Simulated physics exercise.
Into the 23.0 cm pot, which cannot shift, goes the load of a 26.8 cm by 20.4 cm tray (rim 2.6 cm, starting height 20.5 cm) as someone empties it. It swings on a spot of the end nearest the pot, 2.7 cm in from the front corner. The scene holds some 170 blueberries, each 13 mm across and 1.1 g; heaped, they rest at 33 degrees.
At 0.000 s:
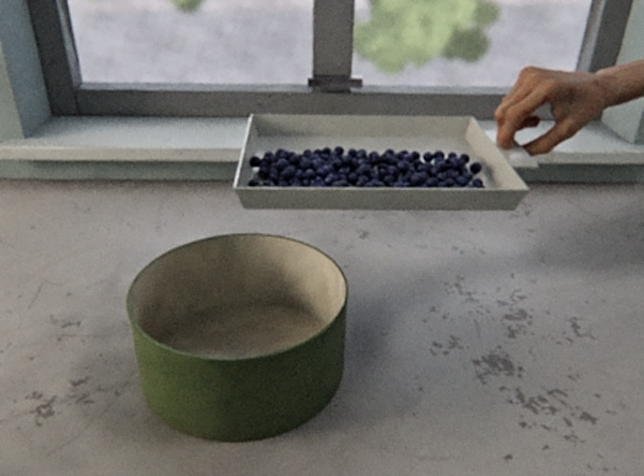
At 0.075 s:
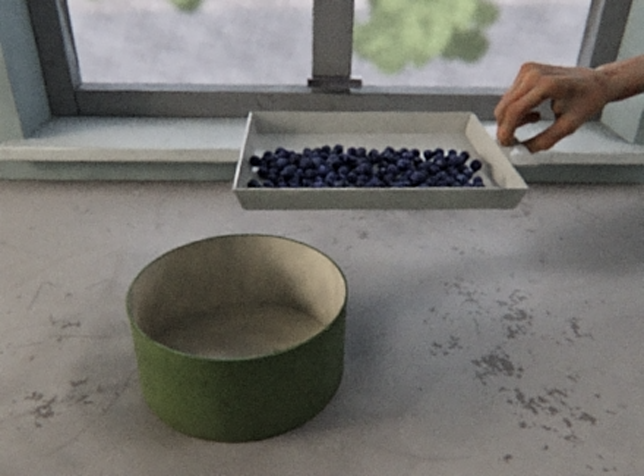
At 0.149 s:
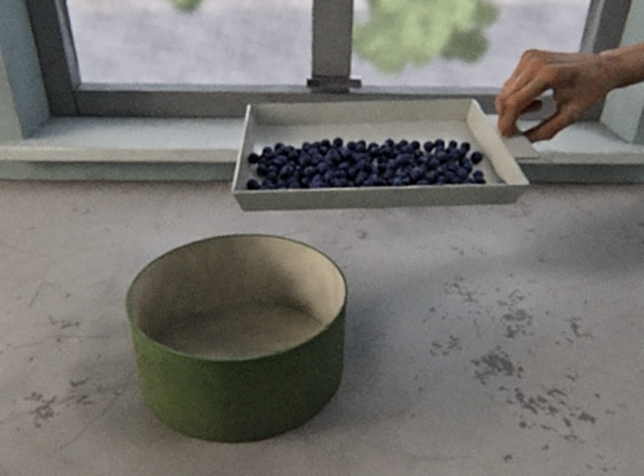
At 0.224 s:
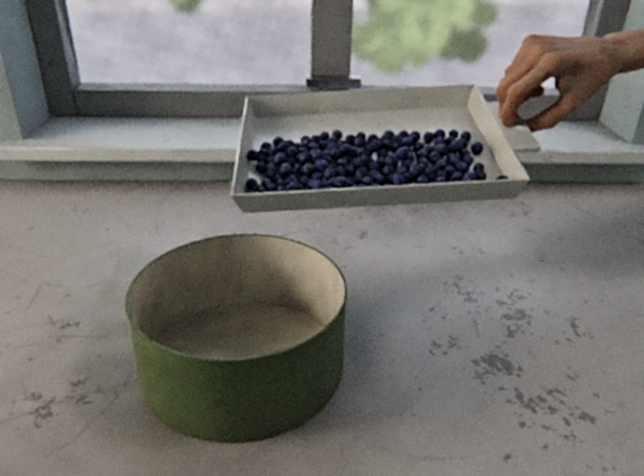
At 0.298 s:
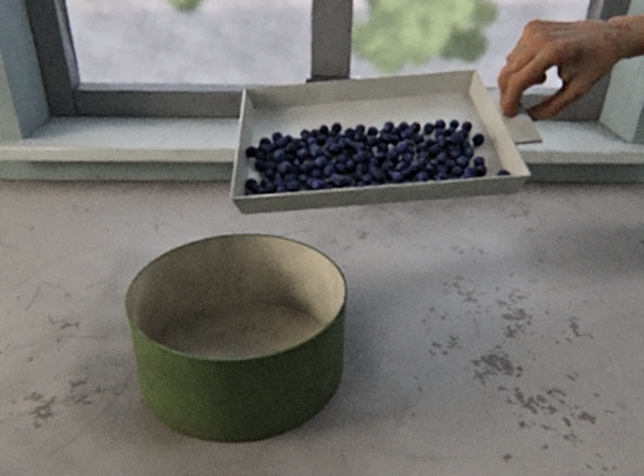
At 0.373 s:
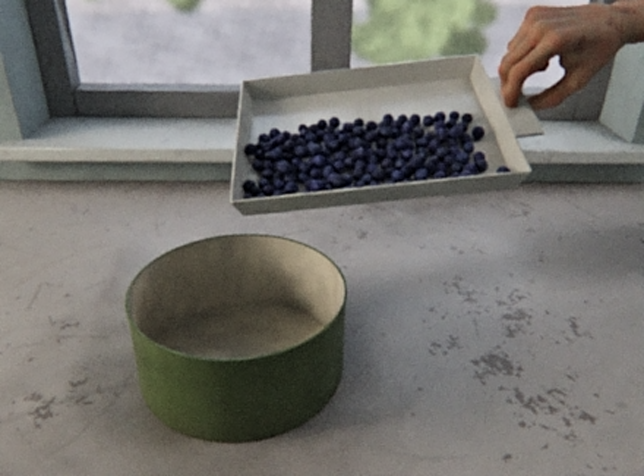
Blueberries resting in a pale rectangular tray as a hand gradually tilts it down toward the left above a green pot.
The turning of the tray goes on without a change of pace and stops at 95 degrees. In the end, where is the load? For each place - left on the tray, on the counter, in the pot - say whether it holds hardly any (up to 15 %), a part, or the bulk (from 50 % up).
Left on the tray: Hardly any; counter: A part; pot: The bulk.
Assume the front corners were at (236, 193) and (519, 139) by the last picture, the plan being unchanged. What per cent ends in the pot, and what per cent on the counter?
Per cent by place - pot 100, counter 0.
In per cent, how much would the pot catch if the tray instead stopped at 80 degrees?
Result: Close to 85 %.
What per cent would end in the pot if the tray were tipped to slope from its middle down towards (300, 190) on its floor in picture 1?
I'd say close to 100 %.
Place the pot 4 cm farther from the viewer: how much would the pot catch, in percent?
Expect something close to 55 per cent.
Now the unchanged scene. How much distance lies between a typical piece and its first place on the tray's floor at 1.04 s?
2 cm.
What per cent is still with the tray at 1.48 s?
Close to 95 in a hundred parts of the load.
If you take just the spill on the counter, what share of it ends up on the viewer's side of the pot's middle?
About 100 per cent.
After 1.04 s, tilt 54 degrees; the tray holds 100 %, the pot 0 %.
Then, at 1.48 s, tilt 78 degrees; the tray holds 95 %, the pot 5 %.
After 2.00 s, tilt 95 degrees; the tray holds 5 %, the pot 60 %.
At rest (2.8 s), tray 0 %, counter 25 %, pot 75 %.
